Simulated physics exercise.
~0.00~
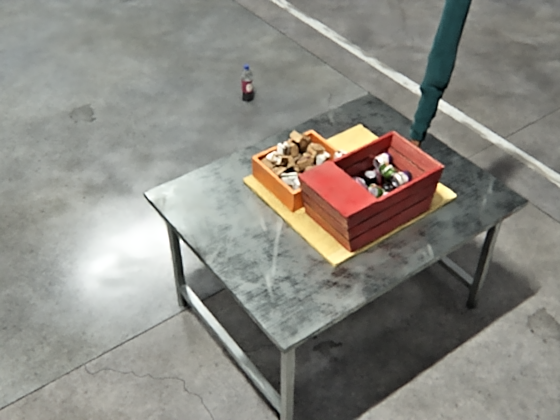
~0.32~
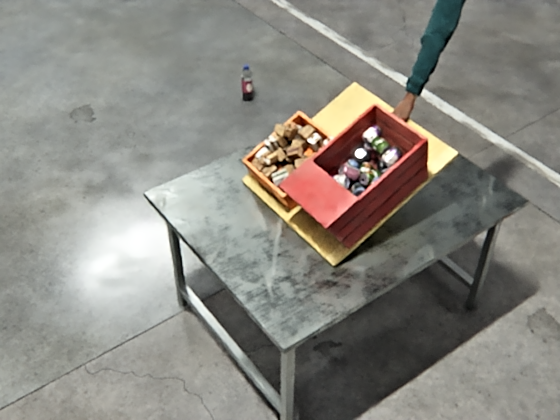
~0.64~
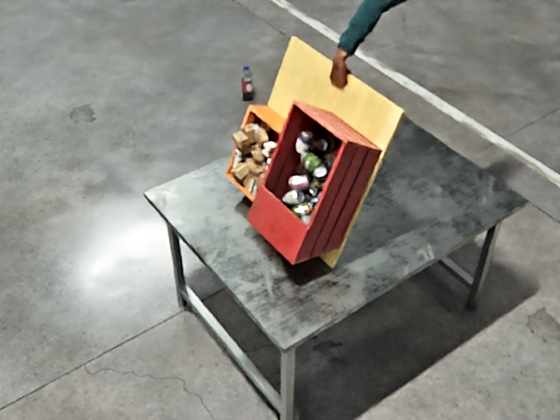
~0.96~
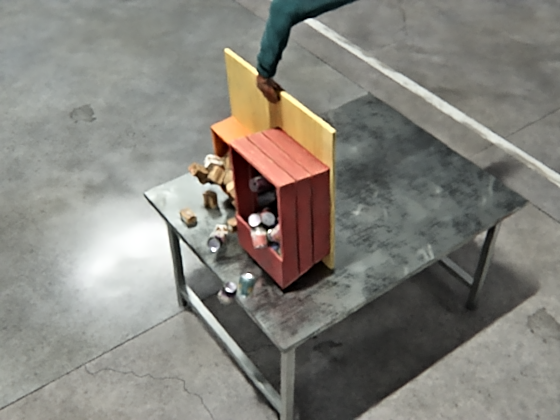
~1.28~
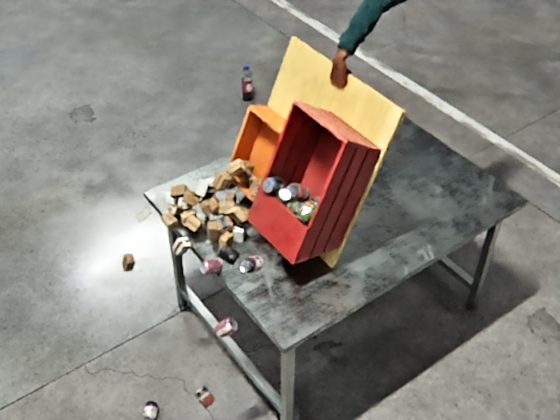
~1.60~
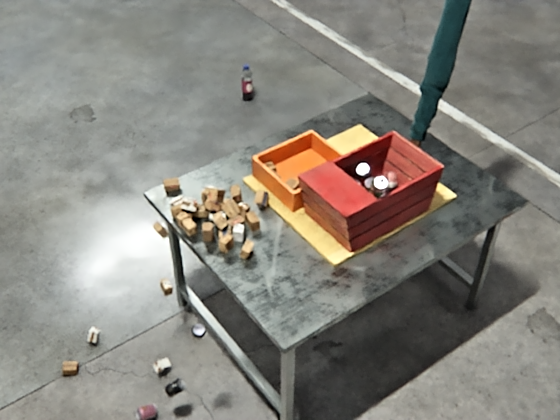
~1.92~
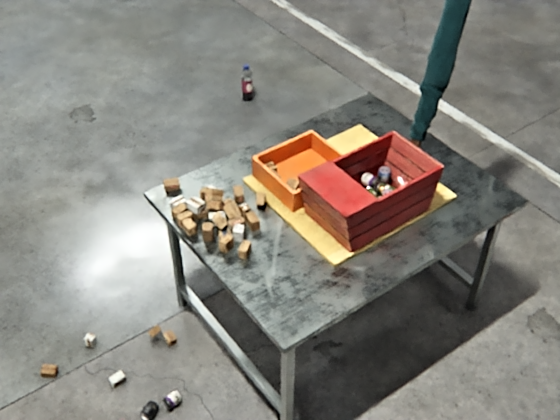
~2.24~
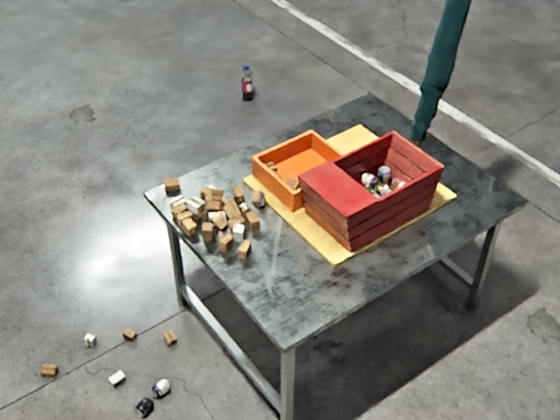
On a grey concrete floor, seen from above at an angle, stands a metal-topped table, with a dark bottle on the ground behind it. A yellow board on the table carries a small orange crate of brown parcels and a larger red crate of mini cans, partly lidded. A green-sleeved arm lifts the board's right side, tipping it leftward until it stands upright. Parcels and cans tumble onto the table and floor. The hand lowers the board flat again, leaving the orange crate nearly empty, cans still in the red one, and spilled pieces scattered at left.
